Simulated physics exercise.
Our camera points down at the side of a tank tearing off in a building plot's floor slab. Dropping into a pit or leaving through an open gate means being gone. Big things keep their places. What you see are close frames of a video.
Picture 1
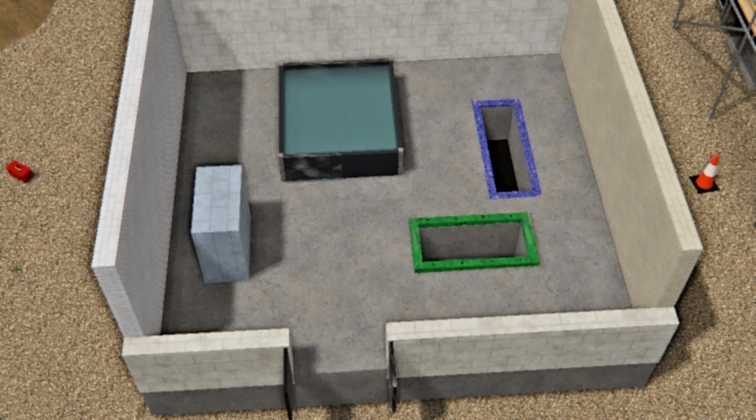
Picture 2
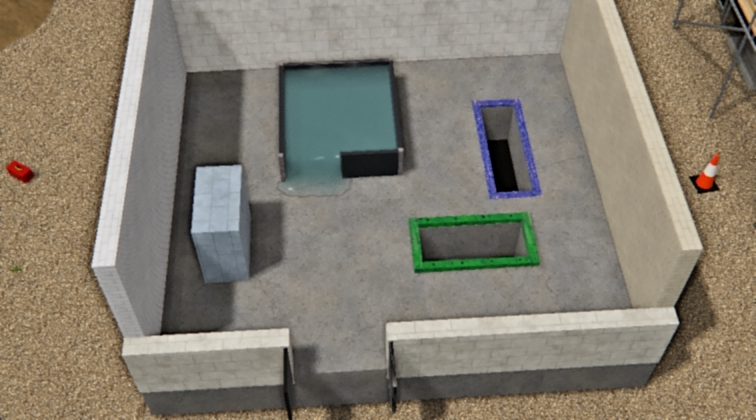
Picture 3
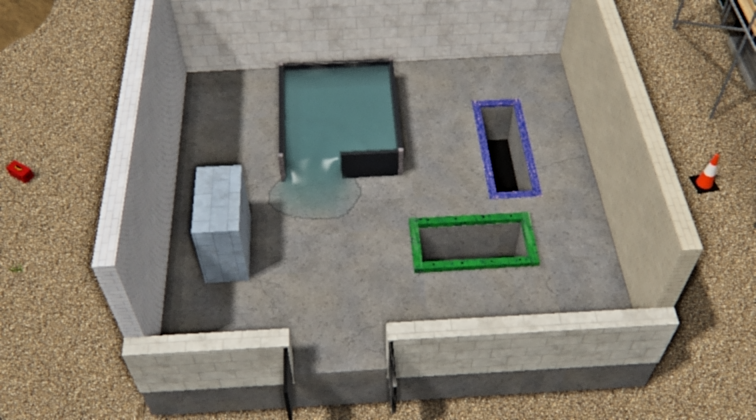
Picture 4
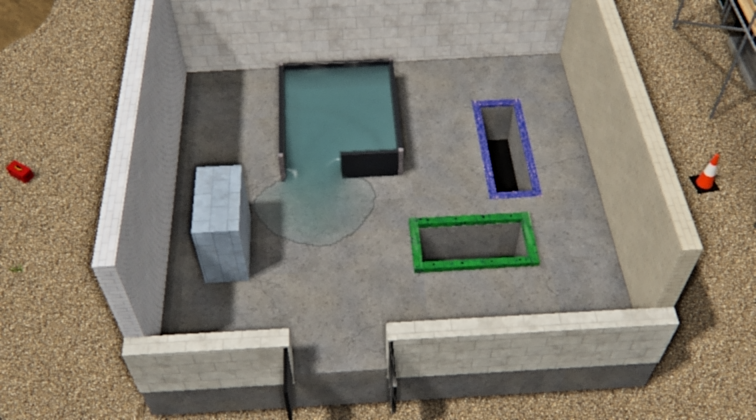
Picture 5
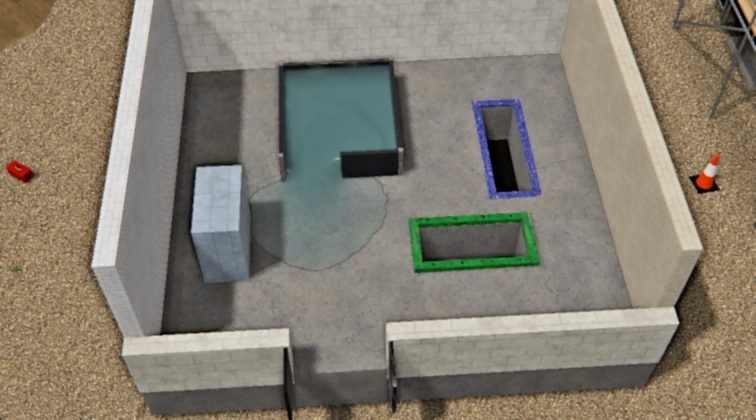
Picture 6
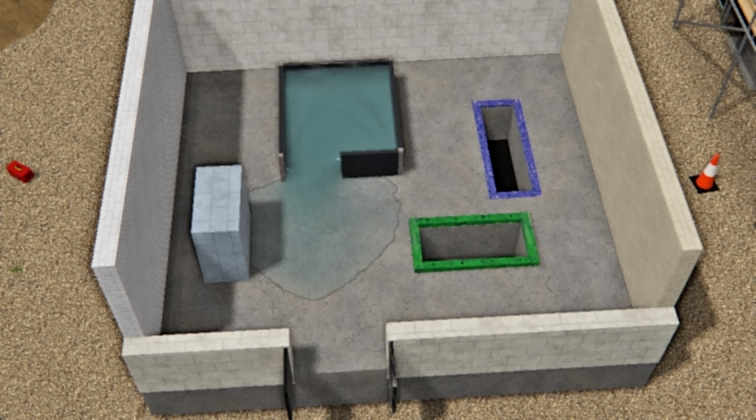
Water pouring from a gap in the front of a dark-walled tank and spreading across a walled grey concrete floor.
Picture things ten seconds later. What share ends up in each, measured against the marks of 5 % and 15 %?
One by one: The gate is likely to claim a large share past fifteen per cent; the blue pit is likely to claim a small share beneath five per cent; the green pit is likely to claim a small share beneath five per cent.
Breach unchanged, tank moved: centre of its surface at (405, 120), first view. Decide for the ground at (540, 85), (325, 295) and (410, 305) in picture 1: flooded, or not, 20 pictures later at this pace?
In sequence: Unflooded, next inundated, then inundated.
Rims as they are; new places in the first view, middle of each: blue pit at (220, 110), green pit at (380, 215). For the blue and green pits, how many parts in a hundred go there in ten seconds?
Roughly: Blue pit 14 %, green pit 8 %.
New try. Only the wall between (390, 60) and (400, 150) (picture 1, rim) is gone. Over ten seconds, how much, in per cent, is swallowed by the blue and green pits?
For blue it's about 65 per cent, and for green about 0 per cent.
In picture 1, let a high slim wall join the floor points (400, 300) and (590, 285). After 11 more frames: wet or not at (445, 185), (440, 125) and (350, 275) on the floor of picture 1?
First spared, second spared, third submerged.
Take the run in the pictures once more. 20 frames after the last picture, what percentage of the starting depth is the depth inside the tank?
About 48 %.
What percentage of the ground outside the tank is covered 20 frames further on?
My best guess is some 35 %.
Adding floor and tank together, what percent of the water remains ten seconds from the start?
Close to 66 in a hundred.
A moment on, water covers 20 % of the floor; the gate 0 %, the blue pit 0 %, the green pit 0 %.
Next, water covers 30 % of the floor; the gate 4 %, the blue pit 0 %, the green pit 0 %.
Then, water covers 35 % of the floor; the gate 13 %, the blue pit 0 %, the green pit 0 %.
Later, water covers 55 % of the floor; the gate 24 %, the blue pit 0 %, the green pit 0 %.
In the end, water covers 65 % of the floor; the gate 33 %, the blue pit 1 %, the green pit 0 %.
